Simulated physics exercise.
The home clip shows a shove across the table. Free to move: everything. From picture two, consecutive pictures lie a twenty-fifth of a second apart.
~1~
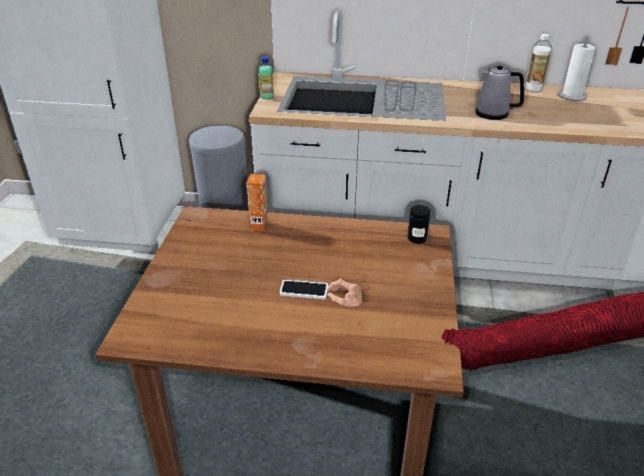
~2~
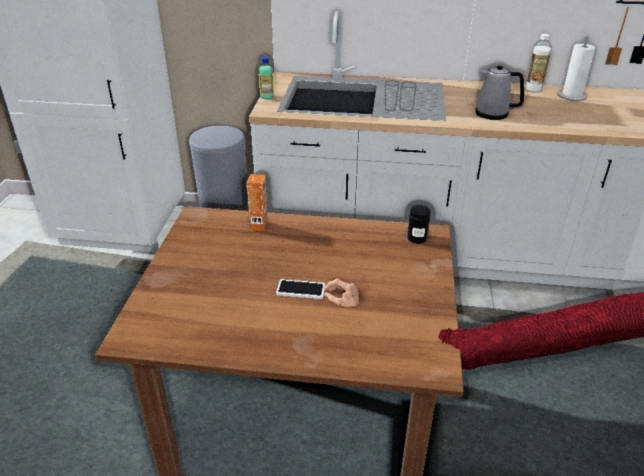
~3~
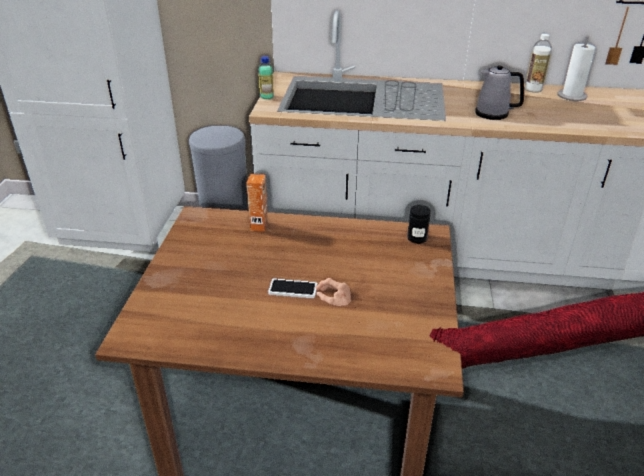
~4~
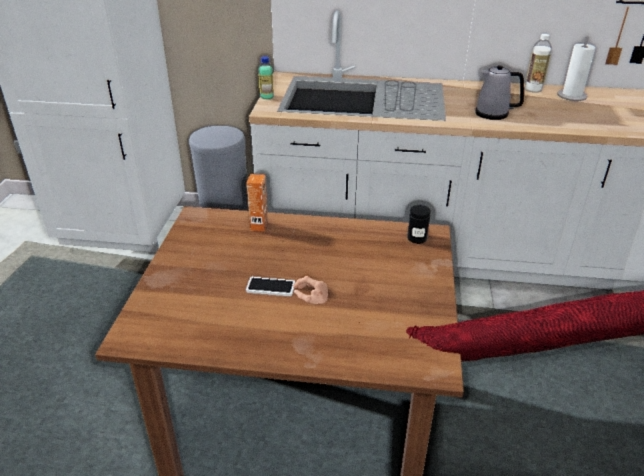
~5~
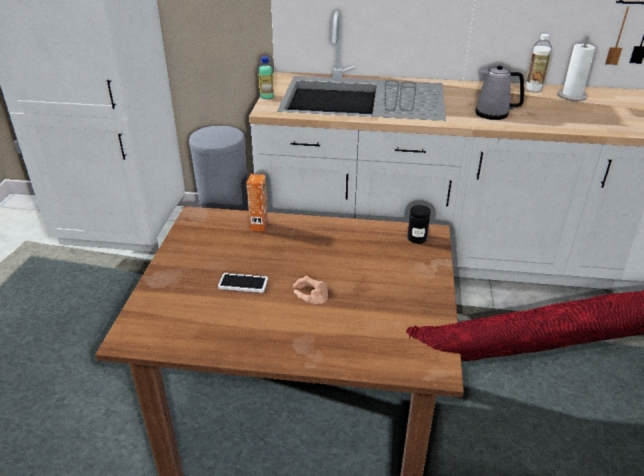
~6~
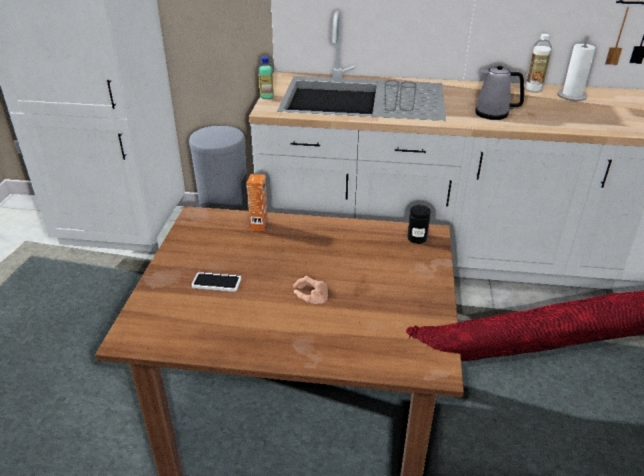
A hand with a red sleeve nearby pushed a white phone leftward across the wooden table, then stayed in place while the phone slid farther left on its own, away from the fingers.
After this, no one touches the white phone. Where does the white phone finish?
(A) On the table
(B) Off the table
Option B: Off the table.
Then, 0.20 s past the last view, white phone now off the table.
Then, 0.50 s past the last view, things are still on the move.
Finally, off the table, white phone.
